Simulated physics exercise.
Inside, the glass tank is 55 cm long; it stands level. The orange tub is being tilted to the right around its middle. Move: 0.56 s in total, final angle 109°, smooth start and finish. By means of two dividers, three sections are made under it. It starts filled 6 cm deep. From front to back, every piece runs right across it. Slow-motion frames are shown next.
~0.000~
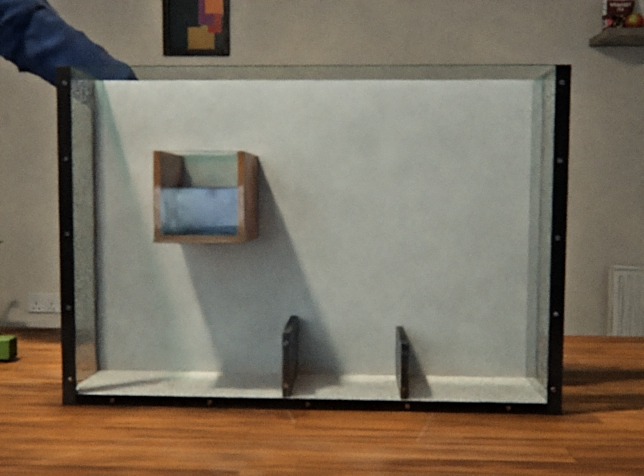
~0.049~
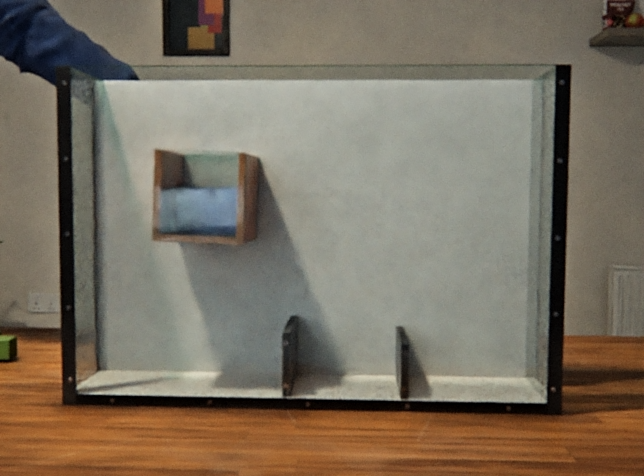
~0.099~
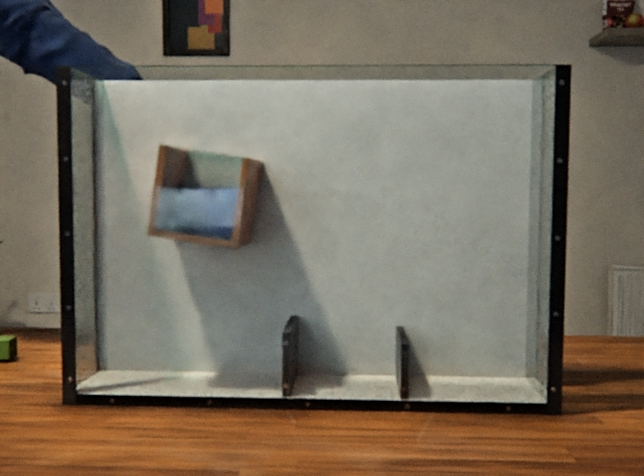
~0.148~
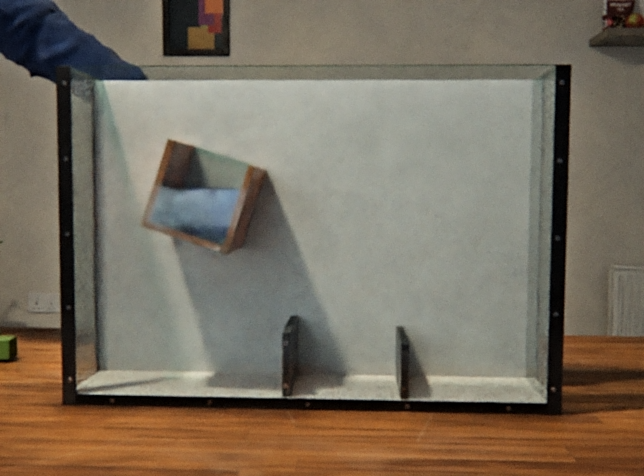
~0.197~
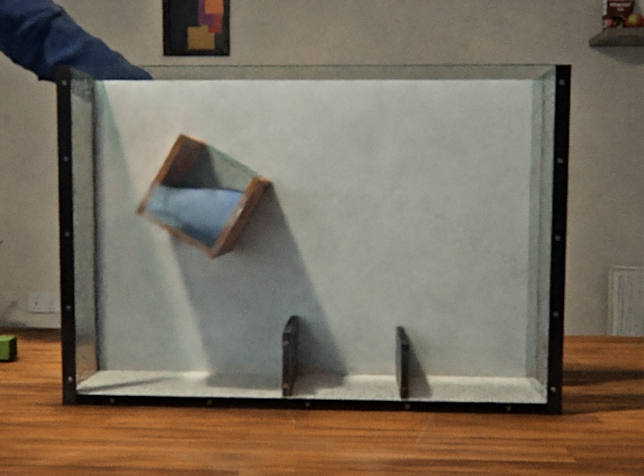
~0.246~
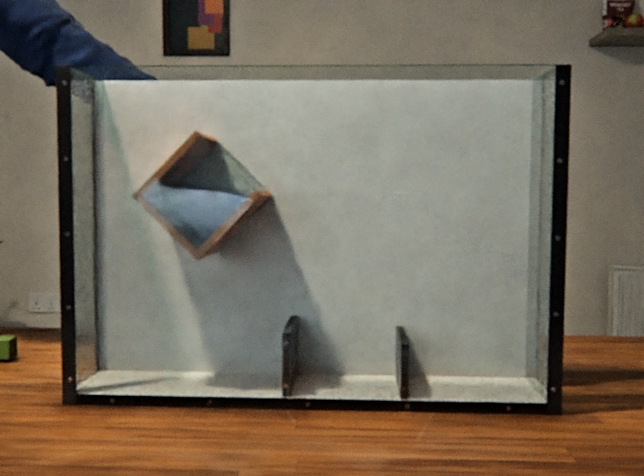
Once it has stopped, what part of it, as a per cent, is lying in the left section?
The left section has about 20 %.
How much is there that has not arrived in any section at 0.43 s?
I'd say some 100 percent.
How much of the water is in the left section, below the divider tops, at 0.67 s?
About 10 %.
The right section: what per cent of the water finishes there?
Near 2 in a hundred.
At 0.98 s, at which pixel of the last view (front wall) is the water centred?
The centre of mass sits near (320, 383) on the front wall.
Then, 0.43 s in, hardly anything has reached the bottom yet.
Then, 0.67 s in, 71 per cent is down, the largest part in the middle section.
Then, 0.98 s in, 98 per cent is down, the largest part in the middle section.
Finally, the split from left to right is 20, 78 and 2 per cent.
